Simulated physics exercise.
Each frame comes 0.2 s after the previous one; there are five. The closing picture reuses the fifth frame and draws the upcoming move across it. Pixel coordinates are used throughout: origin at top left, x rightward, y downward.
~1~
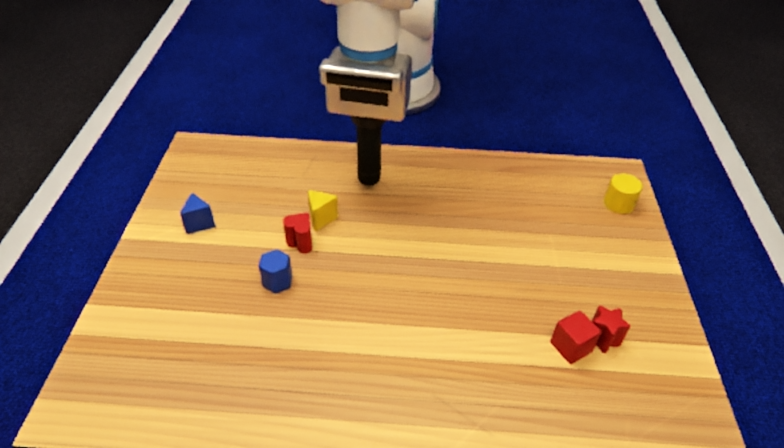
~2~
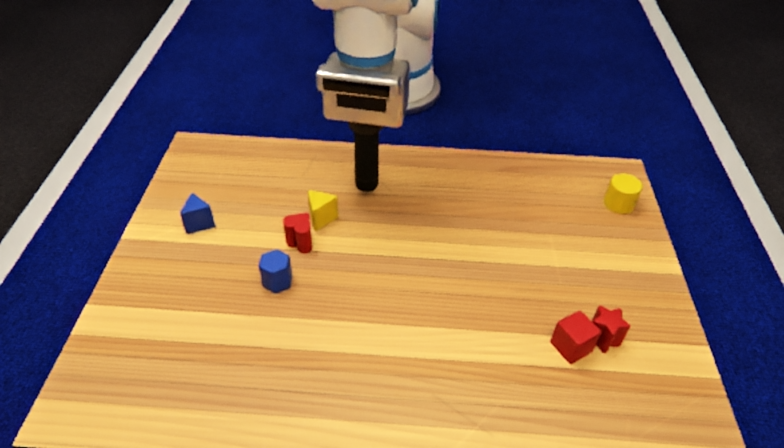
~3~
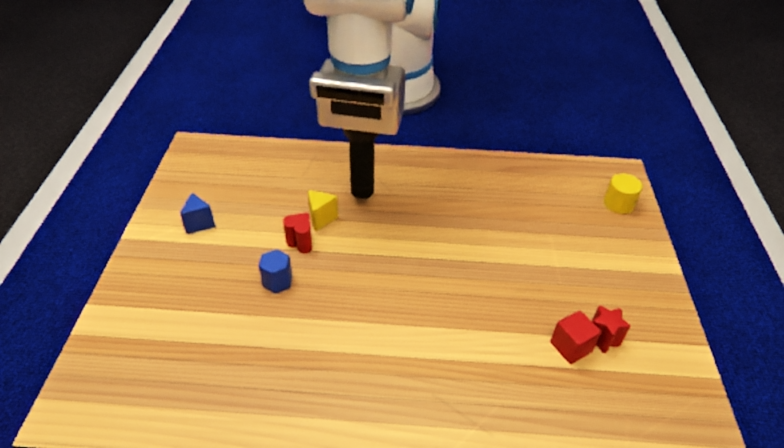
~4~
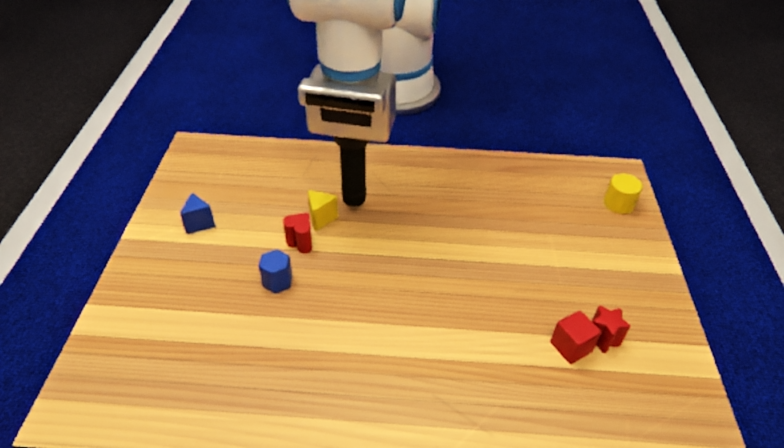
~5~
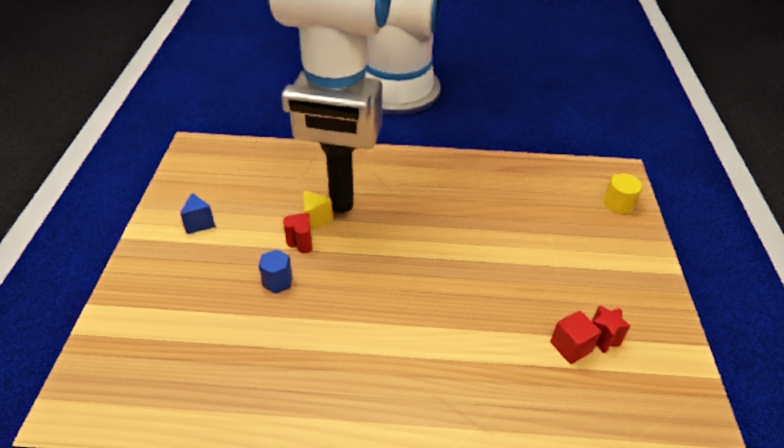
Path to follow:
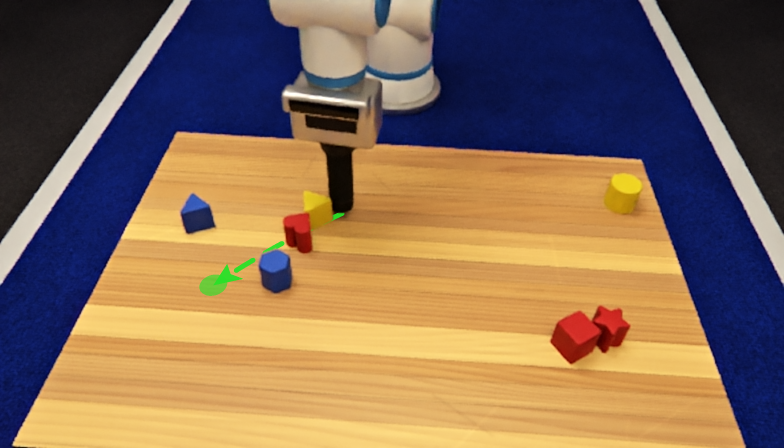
A white robot arm with a black post stands at the far edge of a light wooden board on blue flooring, seen from above by a still camera. A blue triangular block, blue block, red heart and yellow triangle sit left, with a yellow cylinder, red cube and red star right. The post moves slowly nearer and leftward, then nudges the yellow triangle slightly left.
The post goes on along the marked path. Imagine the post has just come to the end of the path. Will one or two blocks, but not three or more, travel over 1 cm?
Final answer: No.
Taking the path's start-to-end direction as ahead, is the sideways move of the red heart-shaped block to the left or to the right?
It goes toward the left-hand side.
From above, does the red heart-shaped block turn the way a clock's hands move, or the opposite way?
Its rotation is counterclockwise.
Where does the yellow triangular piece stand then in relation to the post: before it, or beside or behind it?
It slides aside on the way.
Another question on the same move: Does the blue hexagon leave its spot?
I believe so.
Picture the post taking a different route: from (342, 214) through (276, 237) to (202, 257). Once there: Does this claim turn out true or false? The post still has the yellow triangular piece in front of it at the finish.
False
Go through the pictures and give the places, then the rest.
The first frame shows lower end of the post (369, 179), tops of blocks, blue hexagon (274, 260), red heart-shaped block (299, 222), yellow triangular piece (320, 198).
The second frame shows post (367, 185), blocks as before.
The third frame shows post (362, 192), blocks as before.
The fourth frame shows post (354, 199), blocks as before.
The fifth frame shows post (342, 206), blue hexagon (274, 260), red heart-shaped block (299, 222), yellow triangular piece (314, 200).
The drawn path runs from (342, 214) by way of (301, 234) and (258, 257) to (213, 285).
What follows on the original path. One third of the way, post (300, 226); red heart-shaped block (287, 232); yellow triangular piece (276, 209), turned 80° clockwise.
Two thirds of the way, post (256, 250); blue hexagon (275, 271), turned 25° anticlockwise; red heart-shaped block (262, 254), turned 90° anticlockwise; yellow triangular piece (264, 211), turned 115° clockwise.
At the end, post (211, 277); blue hexagon (276, 272), turned 25° anticlockwise; red heart-shaped block (252, 260), turned 130° anticlockwise; yellow triangular piece (264, 211), turned 115° clockwise.
